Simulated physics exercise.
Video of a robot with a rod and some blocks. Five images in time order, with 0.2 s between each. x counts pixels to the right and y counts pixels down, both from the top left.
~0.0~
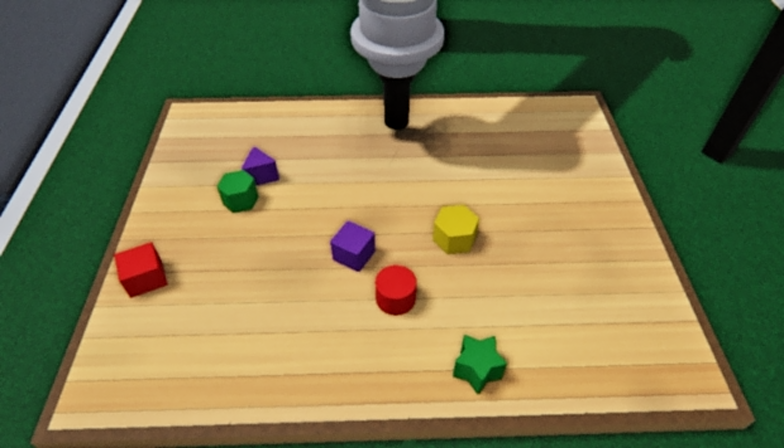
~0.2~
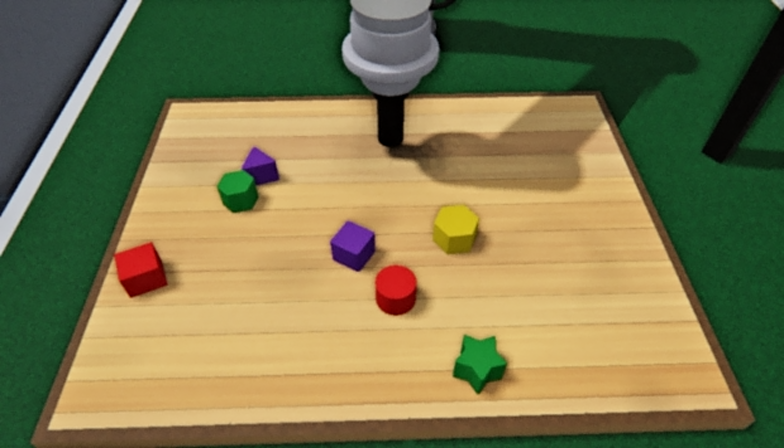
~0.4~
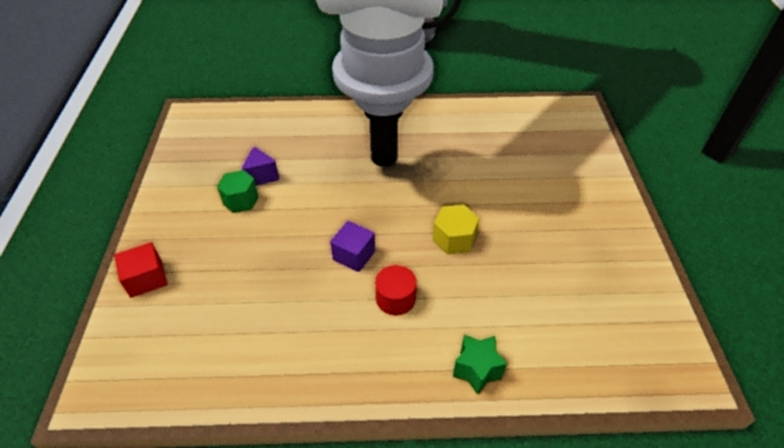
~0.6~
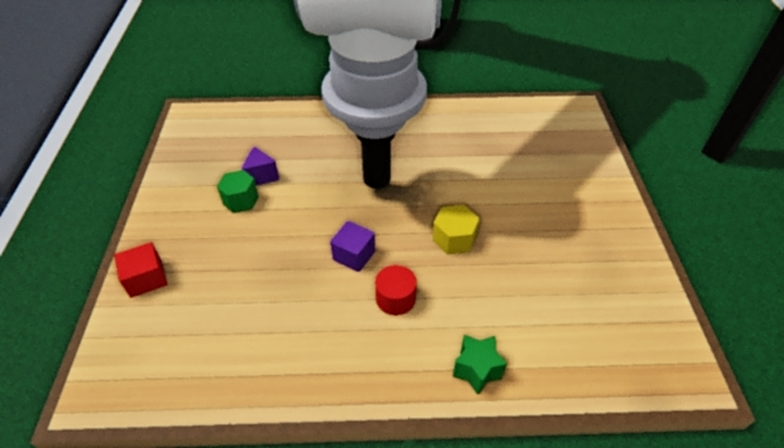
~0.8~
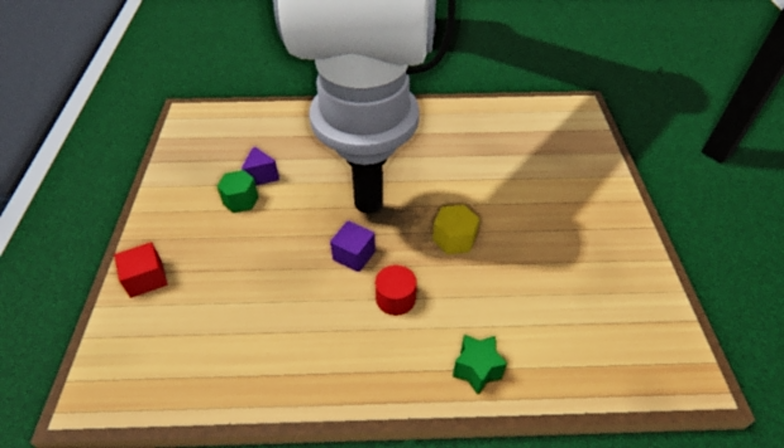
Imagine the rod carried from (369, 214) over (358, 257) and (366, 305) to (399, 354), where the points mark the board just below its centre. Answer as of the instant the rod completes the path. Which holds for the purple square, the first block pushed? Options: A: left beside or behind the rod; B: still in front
Answer: A.
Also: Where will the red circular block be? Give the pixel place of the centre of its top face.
I predict (412, 294).
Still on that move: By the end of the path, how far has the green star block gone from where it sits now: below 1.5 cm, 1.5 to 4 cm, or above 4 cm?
My prediction: Under 1.5 cm.
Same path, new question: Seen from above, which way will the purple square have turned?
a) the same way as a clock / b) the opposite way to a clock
a: The same way as a clock.
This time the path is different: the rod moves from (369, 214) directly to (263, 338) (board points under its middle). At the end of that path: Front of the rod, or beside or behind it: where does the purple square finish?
The rod loses it on the way.
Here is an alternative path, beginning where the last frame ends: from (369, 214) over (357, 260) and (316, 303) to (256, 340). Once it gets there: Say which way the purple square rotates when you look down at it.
Looking down on the board, it turns counter-clockwise.
The first path, step by step. One third of the way, rod at (357, 247); purple square at (342, 264).
Two thirds of the way, rod at (366, 296); purple square at (330, 298), turned 35° clockwise; red circular block at (404, 287).
At the end, rod at (399, 345); purple square at (330, 298), turned 35° clockwise; red circular block at (412, 294); green star block unmoved.
